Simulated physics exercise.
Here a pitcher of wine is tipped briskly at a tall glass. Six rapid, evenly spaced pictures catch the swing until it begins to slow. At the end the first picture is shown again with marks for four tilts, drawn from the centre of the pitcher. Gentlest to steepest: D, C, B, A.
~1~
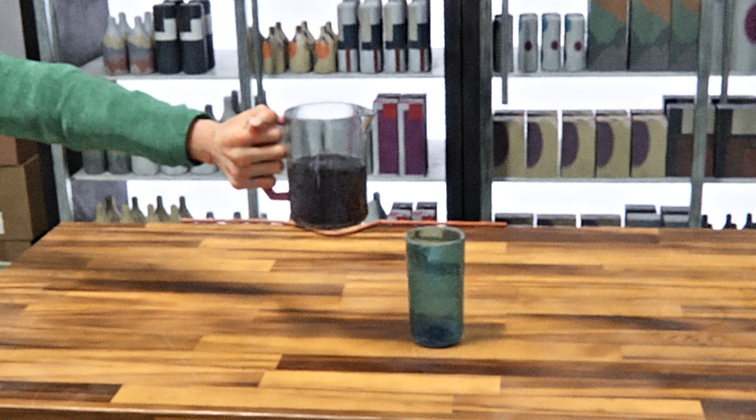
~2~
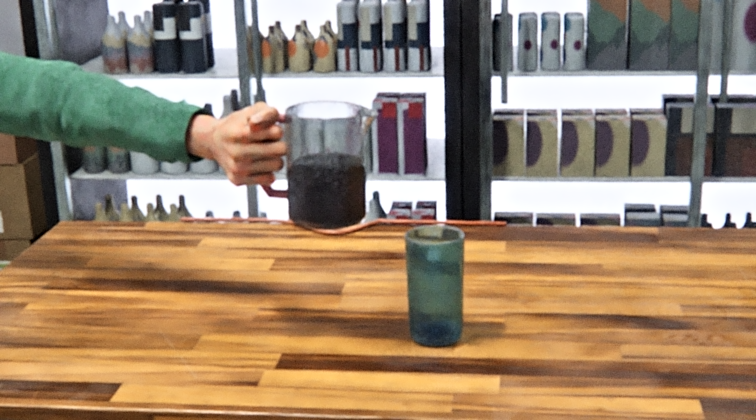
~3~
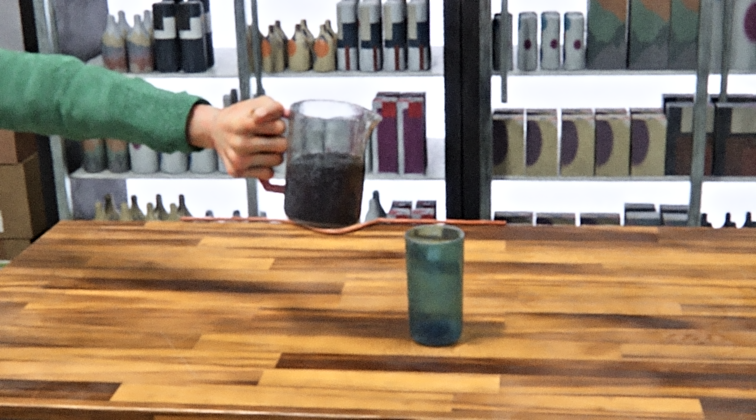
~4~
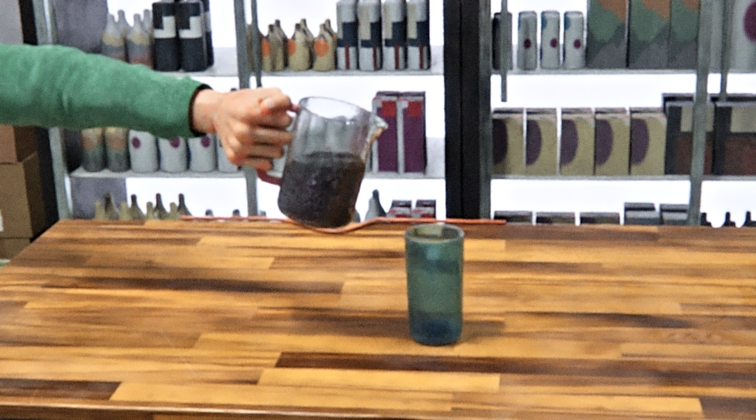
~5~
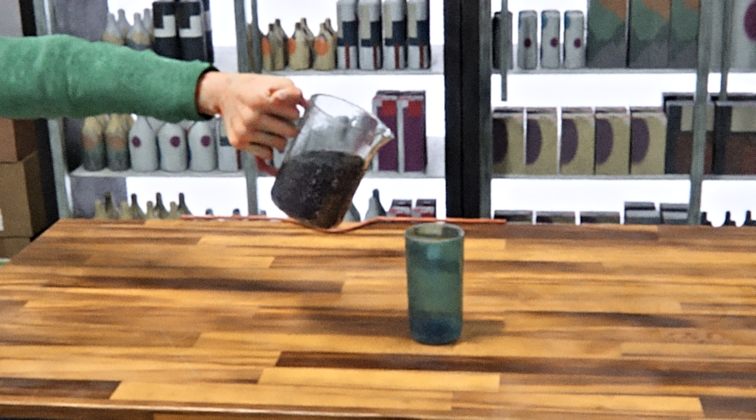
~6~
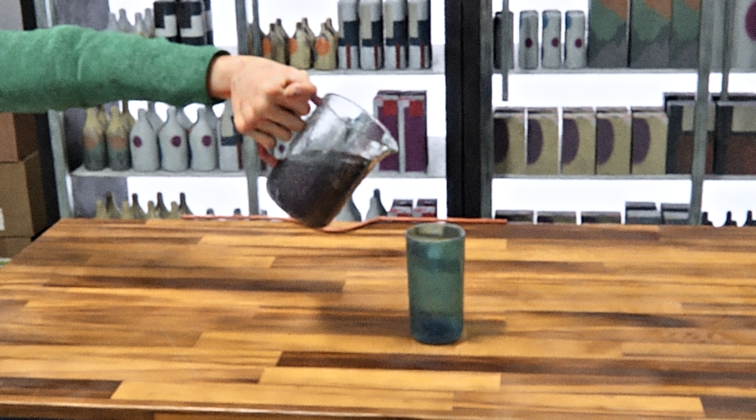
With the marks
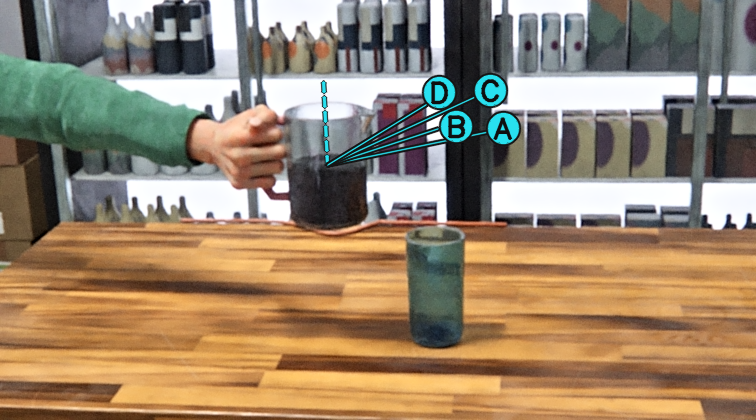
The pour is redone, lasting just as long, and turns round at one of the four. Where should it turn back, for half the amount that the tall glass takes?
A beats the others.
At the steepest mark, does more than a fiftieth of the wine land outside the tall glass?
No, it does not.
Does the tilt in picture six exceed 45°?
No.
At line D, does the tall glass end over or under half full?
Under half.
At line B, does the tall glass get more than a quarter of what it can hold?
Yes, clearly.
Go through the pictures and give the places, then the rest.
Upright, lip at (374, 113); rim of the tall glass round (435, 235); nothing has left yet.
Upright, lip at (375, 114); nothing has left yet.
Tipped about 7°, lip at (380, 118); nothing has left yet.
Tipped about 16°, lip at (386, 126); nothing has left yet.
Tipped about 26°, lip at (392, 137); nothing has left yet.
Tipped about 37°, lip at (397, 149); nothing has left yet.
On the marked copy, A at (486, 132); B at (438, 128); C at (474, 97); D at (426, 104).
For line A, the tall glass ends with about 51 % of what it can hold.
For line B, the tall glass ends with about 35 % of what it can hold.
For line C, the tall glass ends with about 20 % of what it can hold.
For line D, the tall glass ends with about 8 % of what it can hold.
